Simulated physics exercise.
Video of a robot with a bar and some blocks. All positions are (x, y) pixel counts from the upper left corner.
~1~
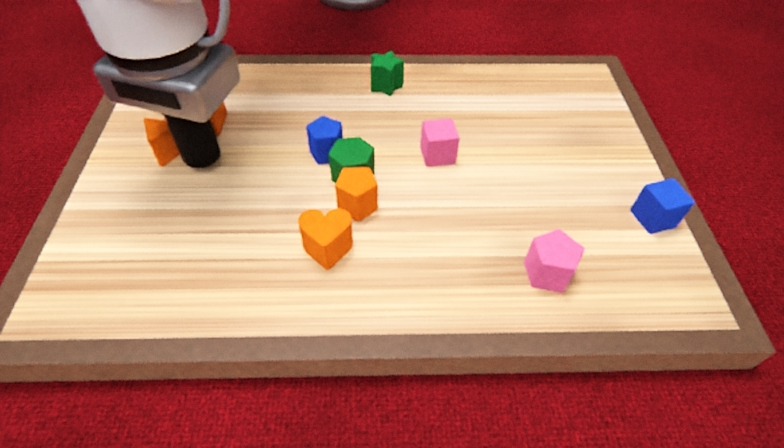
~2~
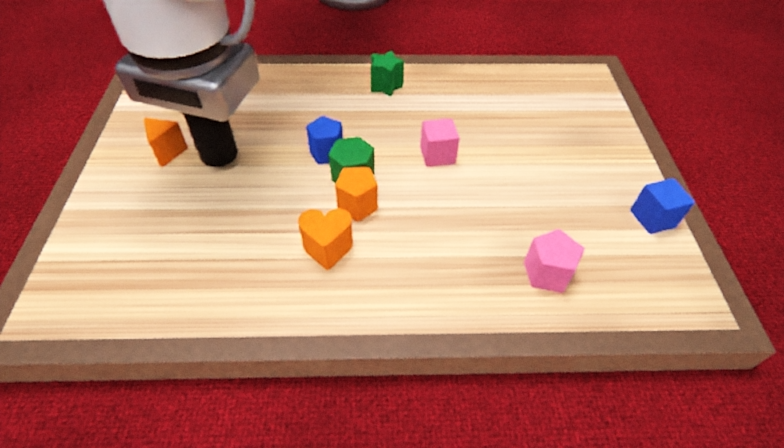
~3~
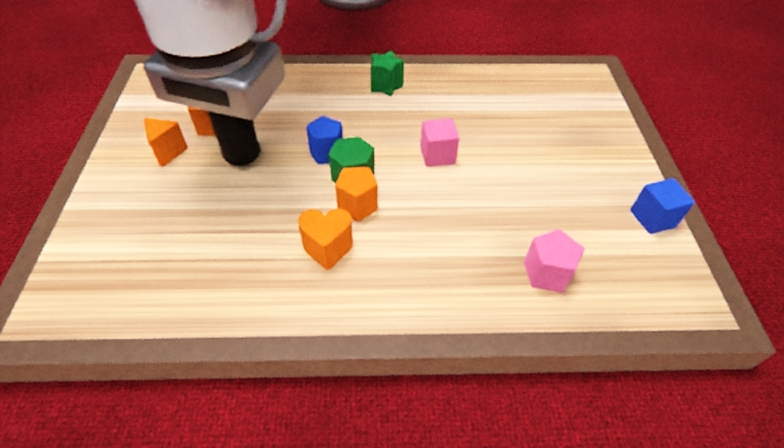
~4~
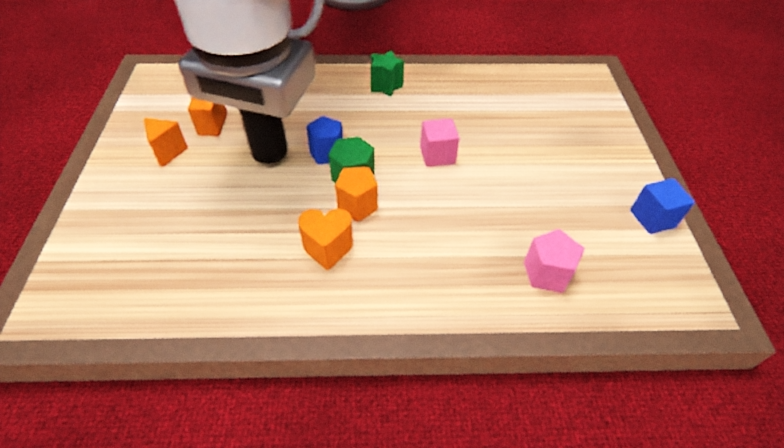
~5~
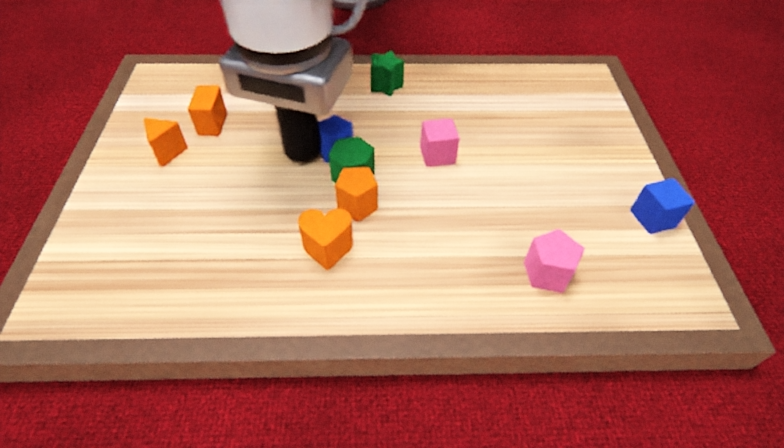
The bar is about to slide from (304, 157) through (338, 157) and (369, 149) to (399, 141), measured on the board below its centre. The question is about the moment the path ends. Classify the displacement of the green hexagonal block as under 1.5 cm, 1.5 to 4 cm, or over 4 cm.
Ends 1.5 to 4 cm away.
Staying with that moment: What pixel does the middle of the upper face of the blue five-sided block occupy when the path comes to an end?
Answer: (432, 109).
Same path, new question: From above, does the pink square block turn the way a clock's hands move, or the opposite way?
The sense of turning is clockwise.
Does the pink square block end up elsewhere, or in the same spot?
The pink square block changes place.
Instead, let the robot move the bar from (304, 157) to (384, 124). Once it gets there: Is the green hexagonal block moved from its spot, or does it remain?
Undisturbed, or as good as.
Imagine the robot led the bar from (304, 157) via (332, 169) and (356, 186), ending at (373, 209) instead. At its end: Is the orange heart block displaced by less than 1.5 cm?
Yes, that is what happens.
On the path given first. One third of the way, bar (338, 149); blue five-sided block (369, 122), turned 15° anticlockwise; green hexagonal block (361, 153), turned 20° clockwise.
Two thirds of the way, bar (369, 141); blue five-sided block (401, 117); green hexagonal block (371, 152), turned 45° clockwise.
At the end, bar (400, 132); blue five-sided block (432, 109); green hexagonal block (371, 152), turned 45° clockwise; orange five-sided block not moved; pink square block (453, 129), turned 45° clockwise.
